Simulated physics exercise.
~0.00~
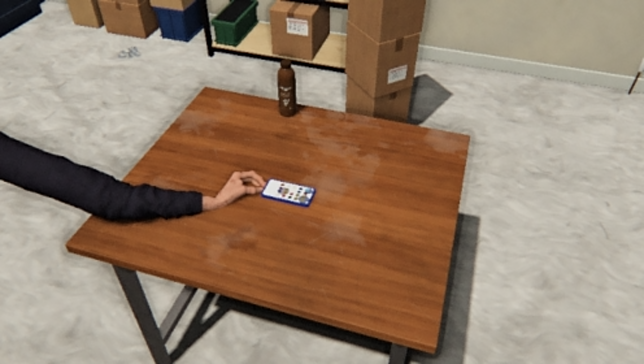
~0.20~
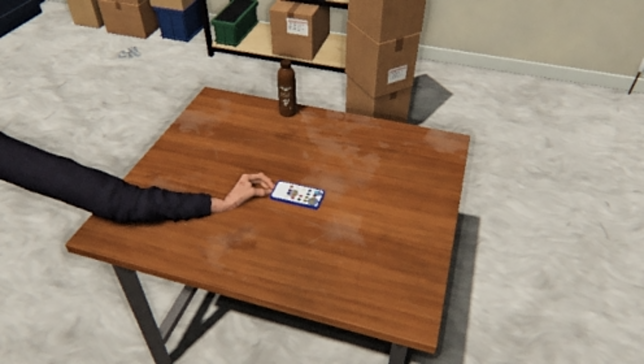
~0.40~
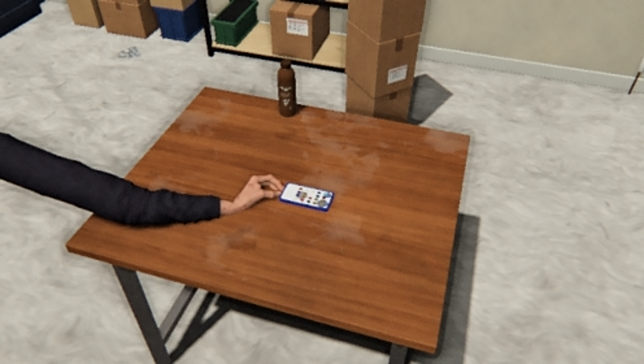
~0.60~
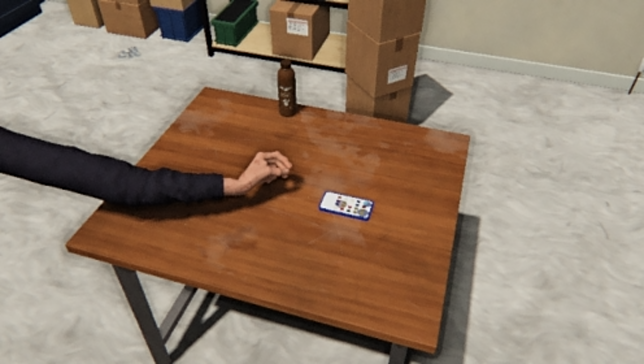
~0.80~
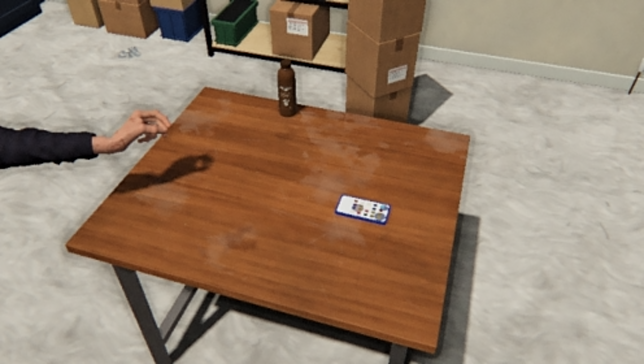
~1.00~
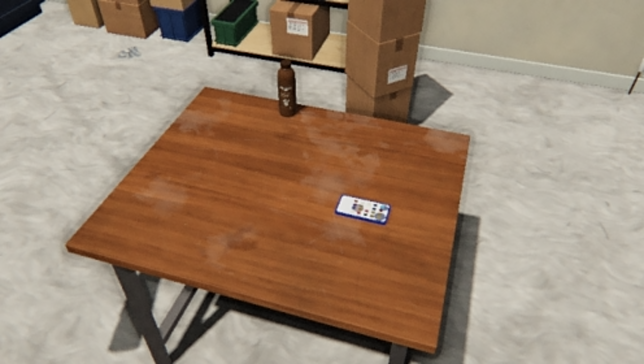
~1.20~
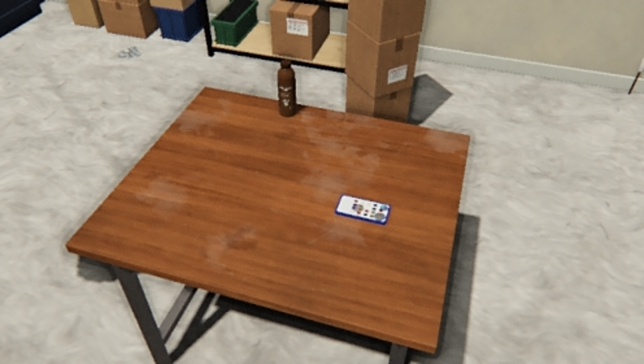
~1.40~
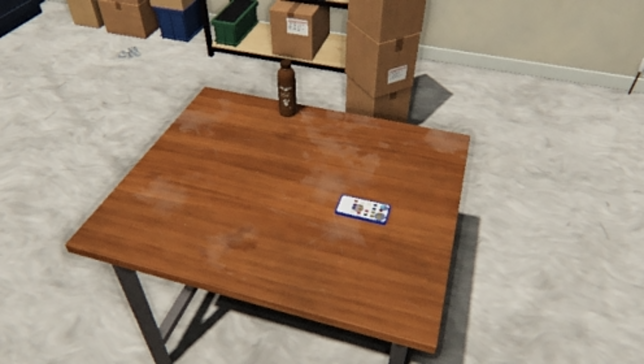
On a wooden table, a hand pushes a blue phone right, withdraws, and it stops.
